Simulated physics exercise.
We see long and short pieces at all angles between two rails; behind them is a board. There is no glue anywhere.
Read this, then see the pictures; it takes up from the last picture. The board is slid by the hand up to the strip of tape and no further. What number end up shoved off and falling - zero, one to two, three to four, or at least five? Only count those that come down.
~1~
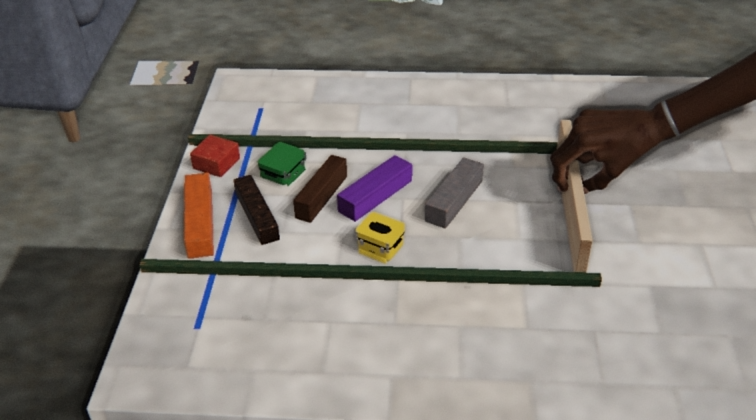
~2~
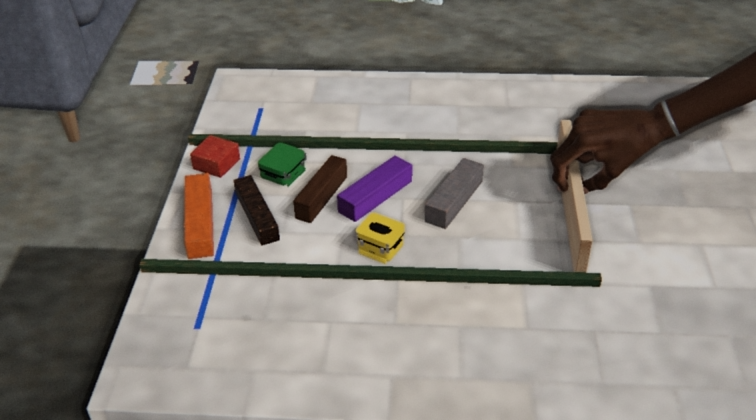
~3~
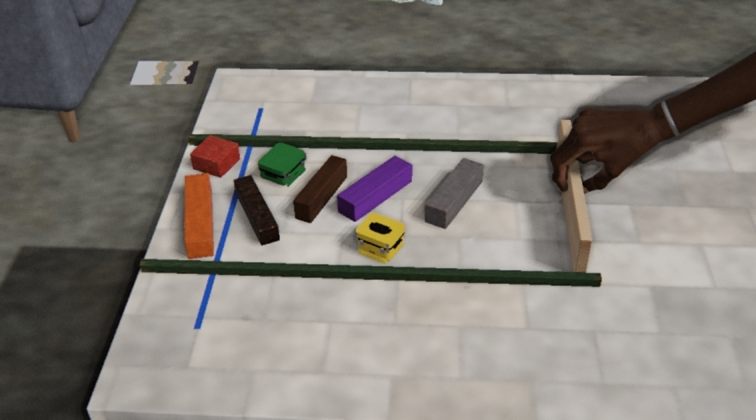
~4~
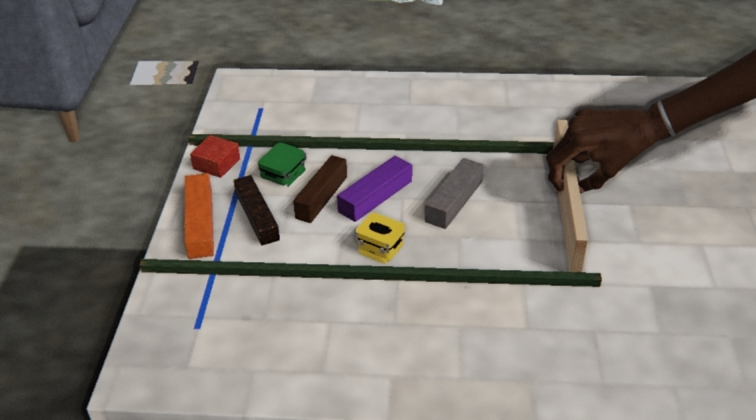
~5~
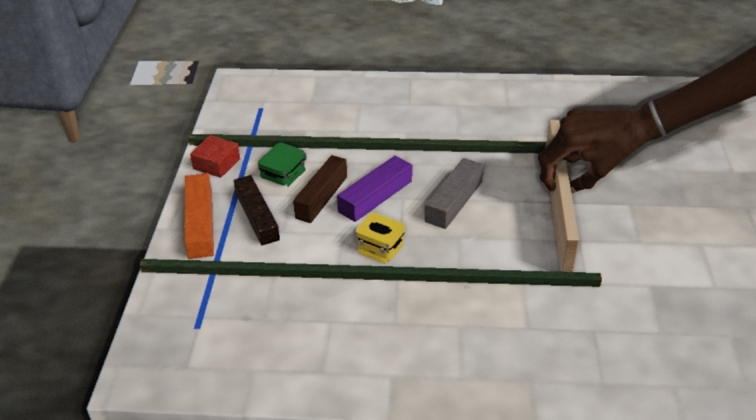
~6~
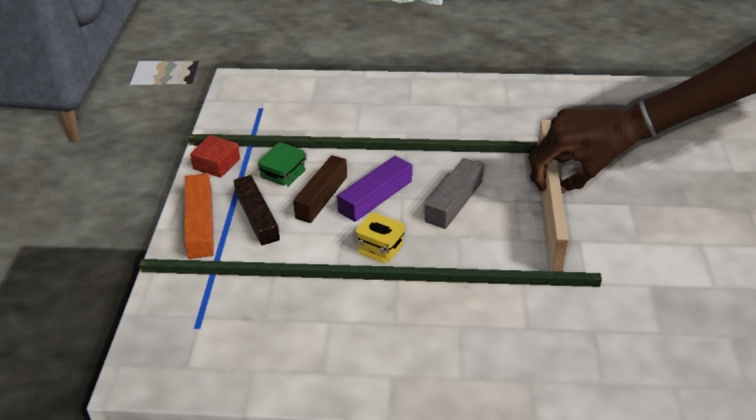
The table loses three or four pieces.
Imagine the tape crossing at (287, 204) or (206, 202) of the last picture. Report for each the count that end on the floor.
So that's 0 for the first and 5 for the second.
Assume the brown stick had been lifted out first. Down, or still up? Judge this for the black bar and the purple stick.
As for the black bar, it is left in place; as for the purple stick, it is left in place.
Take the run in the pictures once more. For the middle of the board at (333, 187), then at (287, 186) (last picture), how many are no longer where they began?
At the first point the count is 6, at the second it's 8.
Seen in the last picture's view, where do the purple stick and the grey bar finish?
Same order as the question: First (199, 188), second (223, 188).
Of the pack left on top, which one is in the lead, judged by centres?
It's the brown stick that is foremost.
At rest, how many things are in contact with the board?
2 in contact.
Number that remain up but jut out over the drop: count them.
Expected count: 0.
Early on, none off yet; red block at rest near (215, 156); orange bar at rest near (199, 214); black bar at rest near (256, 209).
Finally, the number that fall off is three or four; lost, green case, black bar, orange bar and red block.
